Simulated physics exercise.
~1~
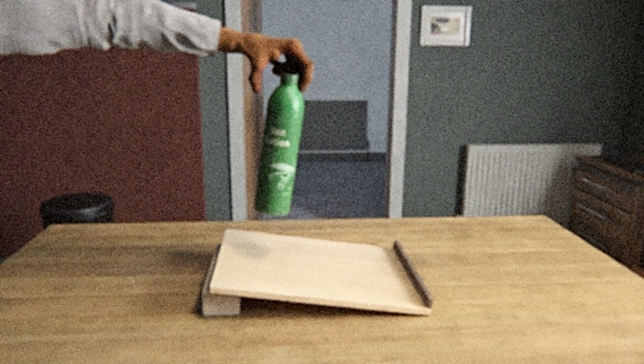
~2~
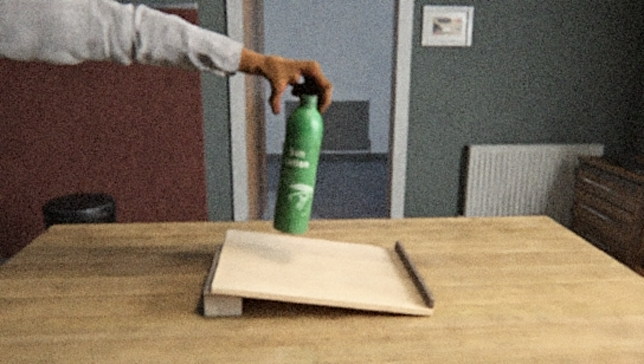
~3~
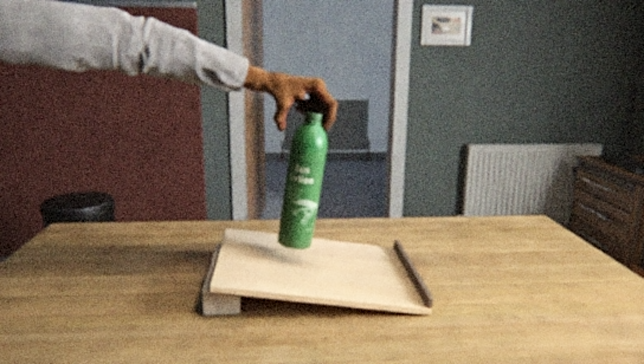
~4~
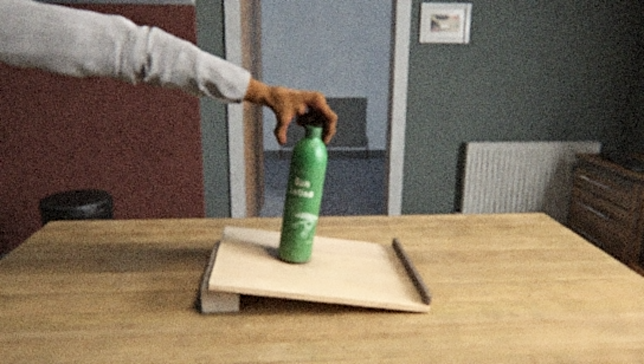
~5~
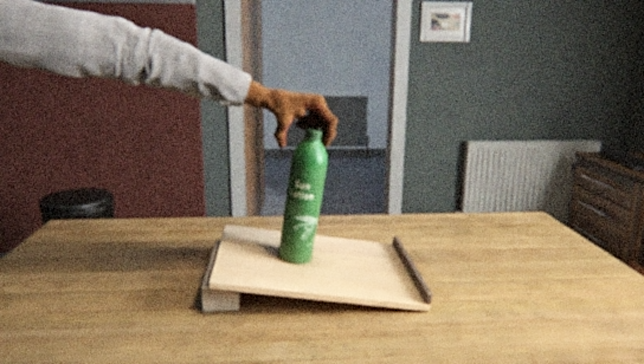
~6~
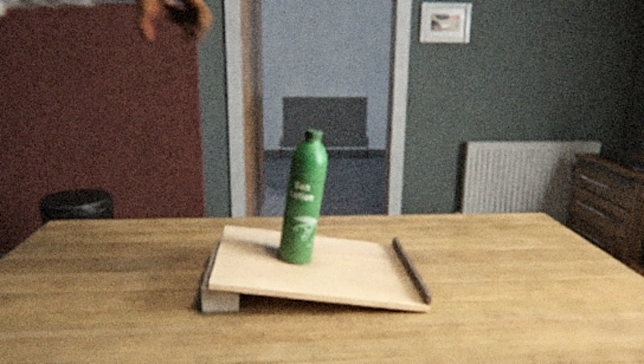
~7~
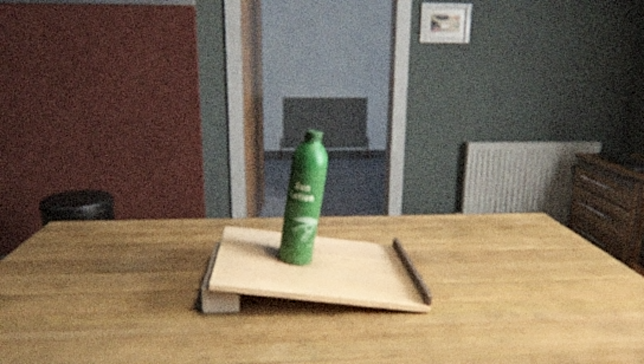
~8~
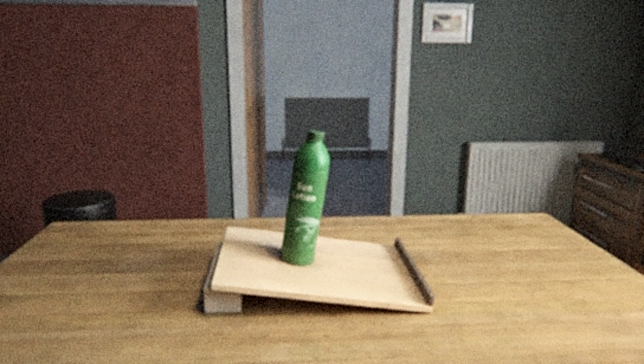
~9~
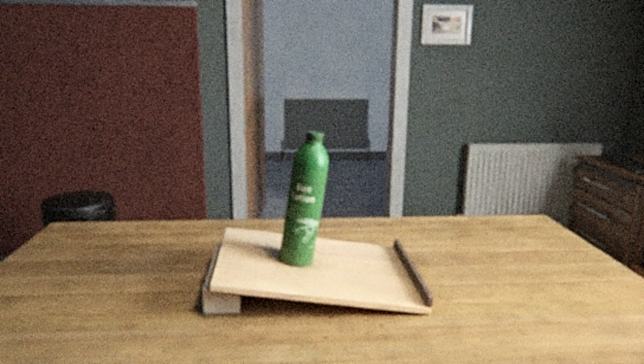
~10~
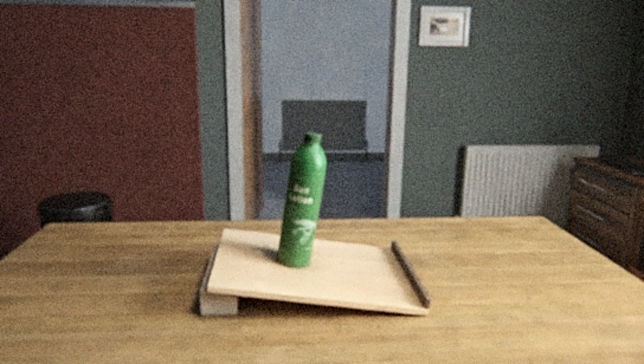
A green bottle was lowered by a hand onto a gently sloping wooden board on a table, then the fingers let go and the arm drew away to the left. The bottle stayed standing on the slope, leaning slightly, without sliding down.
